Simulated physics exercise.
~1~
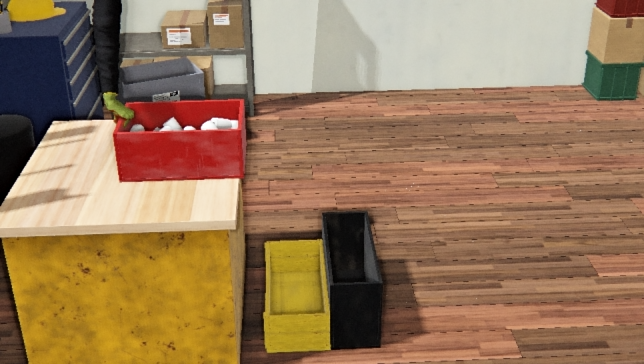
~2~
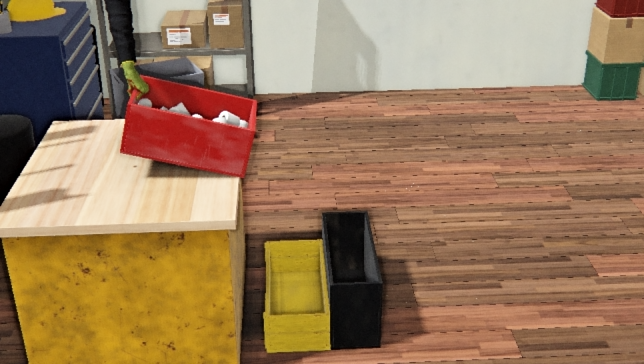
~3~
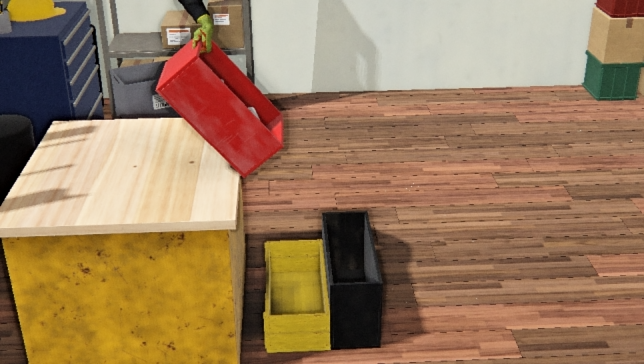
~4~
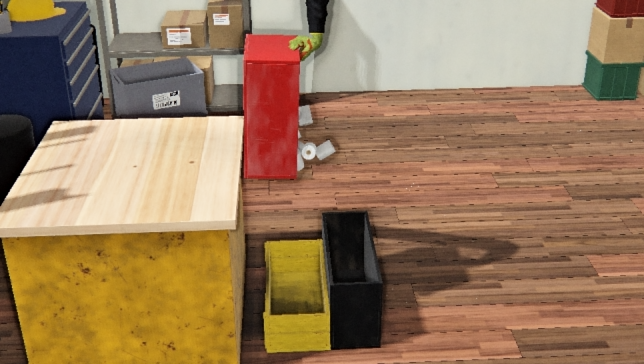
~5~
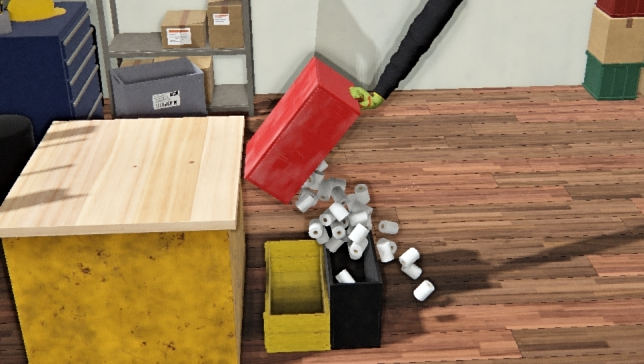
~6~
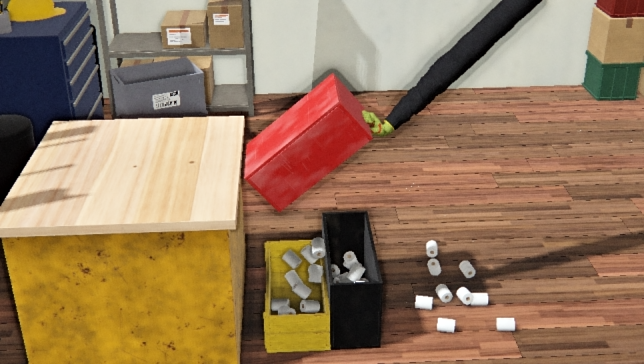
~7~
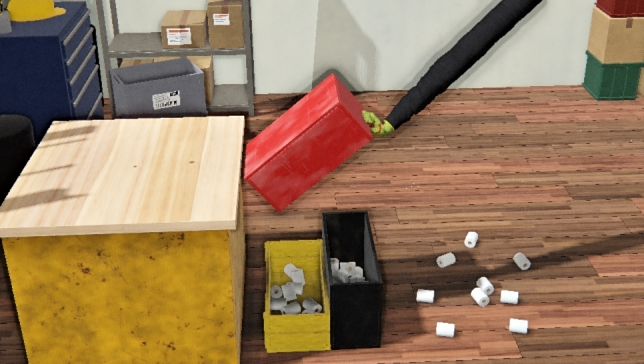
To begin with, a red box full of white paper rolls sits on a wooden-topped bench, gripped by a greenish hand on a dark arm. The hand lifts the box and tips it to the right, carrying it past the bench's edge. As it turns past upright on its end, the first rolls slip out. It keeps tilting, and a thick cluster tumbles towards the yellow and black tubs on the floor. The box stops with its opening facing down, and rolls end up in both tubs, while several others lie scattered on the wooden floor beyond the black one.
